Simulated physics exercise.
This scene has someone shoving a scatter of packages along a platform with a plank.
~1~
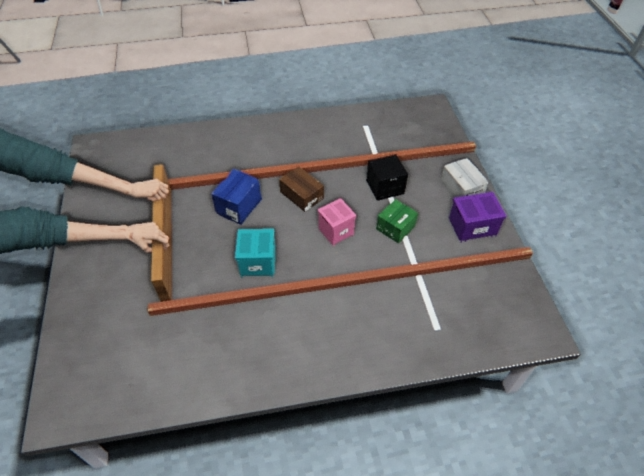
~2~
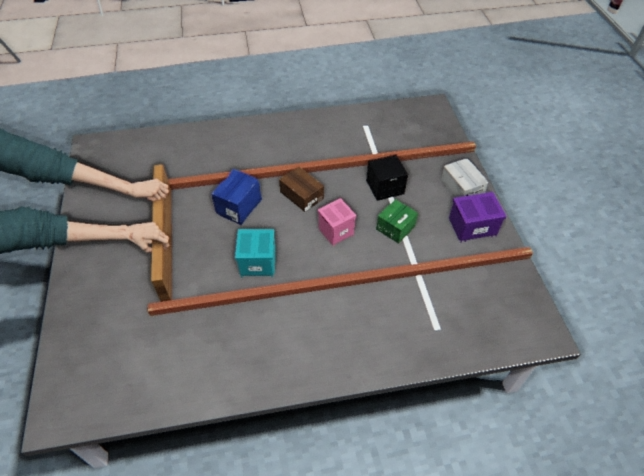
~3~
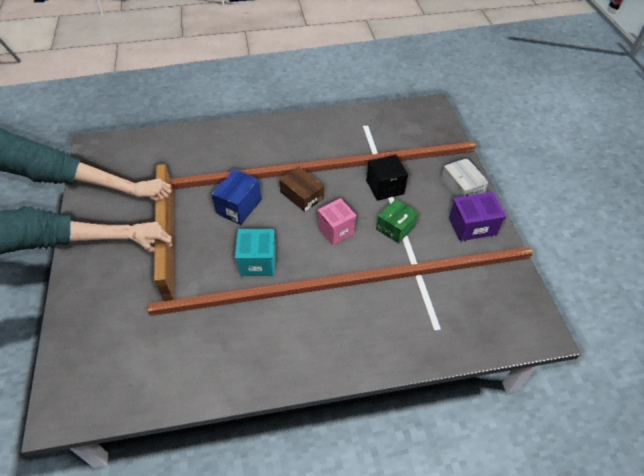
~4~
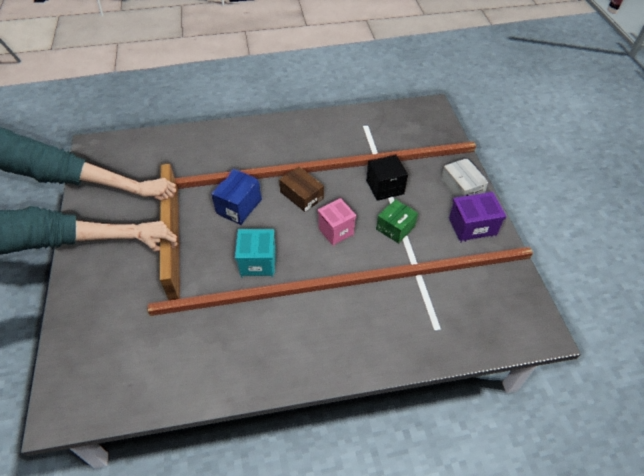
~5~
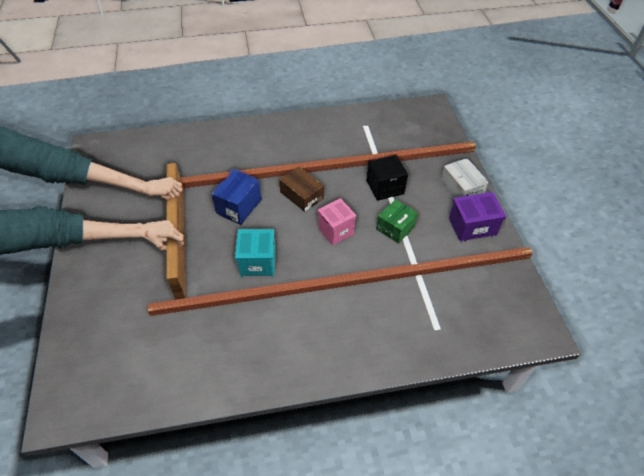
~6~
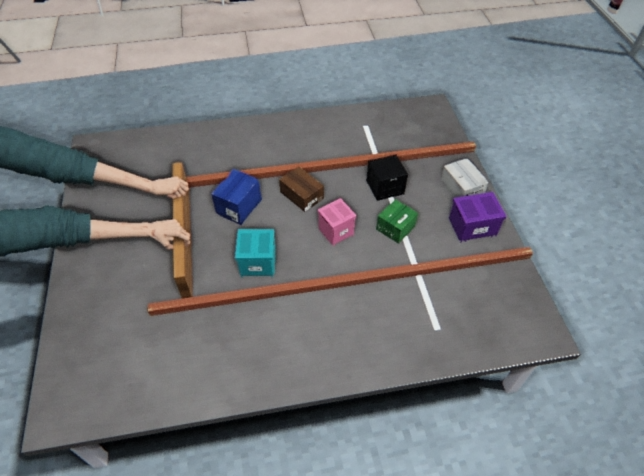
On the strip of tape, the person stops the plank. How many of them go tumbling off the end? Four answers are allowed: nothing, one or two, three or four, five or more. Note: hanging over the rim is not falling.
Honestly, the ones lost over the side add up to nothing at all.
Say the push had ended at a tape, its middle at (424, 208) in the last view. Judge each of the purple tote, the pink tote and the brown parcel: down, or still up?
Lab note: Purple tote is safe; pink tote is safe; brown parcel is safe.
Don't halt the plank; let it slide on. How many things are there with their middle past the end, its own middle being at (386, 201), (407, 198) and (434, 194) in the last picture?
Respectively, 0, 1 and 2.
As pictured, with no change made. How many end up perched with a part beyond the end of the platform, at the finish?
I get 1.
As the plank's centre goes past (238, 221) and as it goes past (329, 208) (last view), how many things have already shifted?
In order, the tallies are 2 and 5.
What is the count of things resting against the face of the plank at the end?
Looks like 3 of them, all told.
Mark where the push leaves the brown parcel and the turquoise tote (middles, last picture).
The brown parcel at (428, 174), the turquoise tote at (424, 228).
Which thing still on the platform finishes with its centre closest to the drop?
The foremost one is the white parcel.
Soon after, none off yet; white parcel at rest near (464, 181); purple tote at rest near (476, 217); black crate at rest near (387, 178).
In the end, the number that fall off is zero.
